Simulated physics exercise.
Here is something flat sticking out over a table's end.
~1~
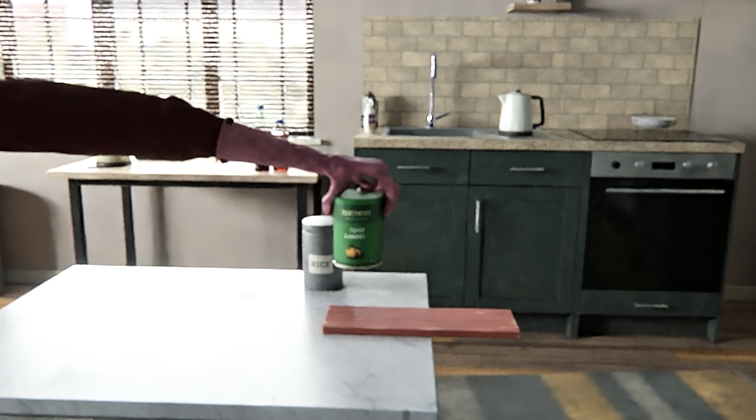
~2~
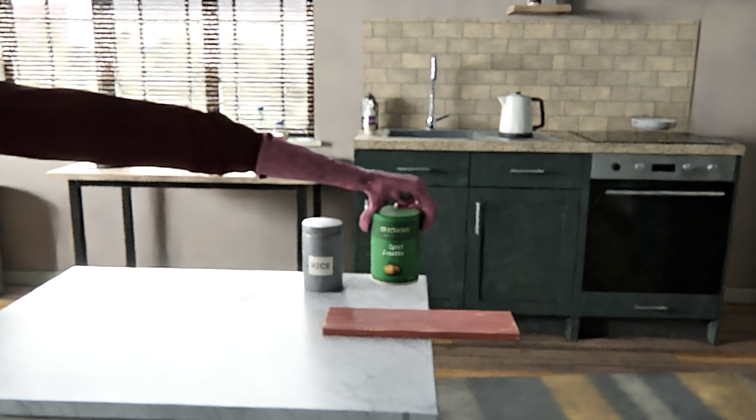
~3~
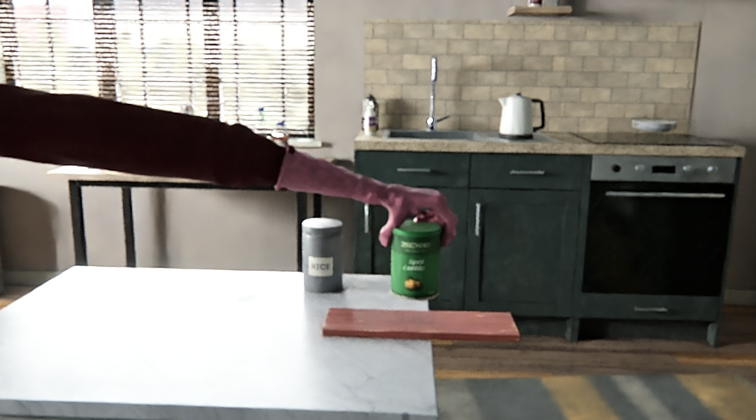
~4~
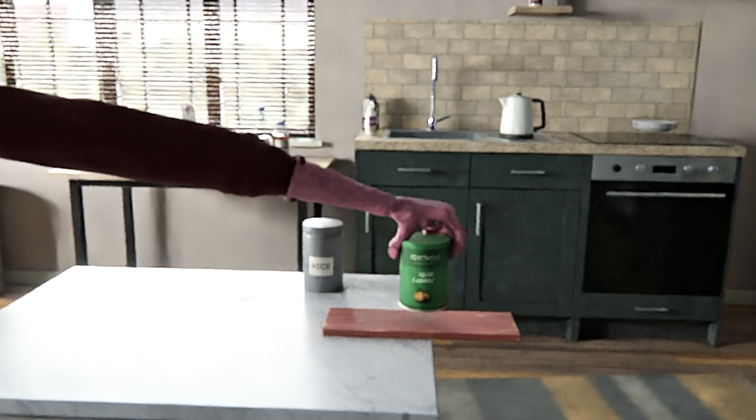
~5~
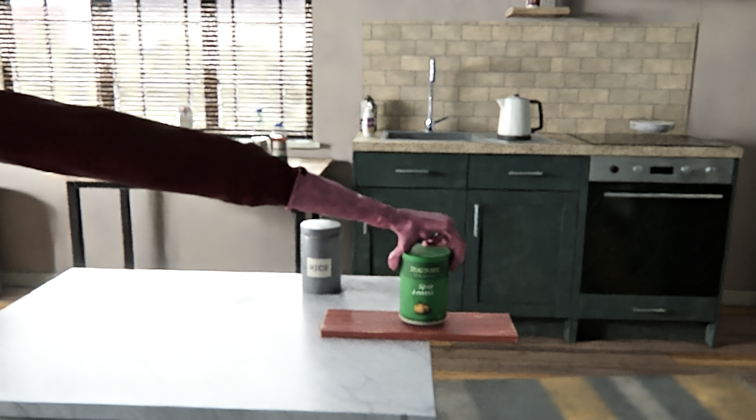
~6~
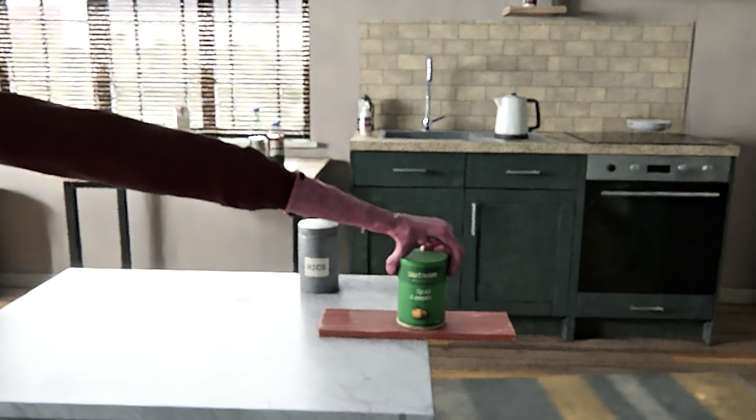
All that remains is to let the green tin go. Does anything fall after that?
The plank stays on the table.
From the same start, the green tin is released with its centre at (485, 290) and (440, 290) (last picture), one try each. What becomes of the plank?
First try: It tips off the edge; second try: It tips off the edge.
Then, 0.30 s past the last view, nothing moves.
Then, 0.70 s past the last view, green tin resting near (422, 289).
Finally, all 3 still in place. Final places as the last picture's camera would see them, green tin near (422, 289). The plank holds.
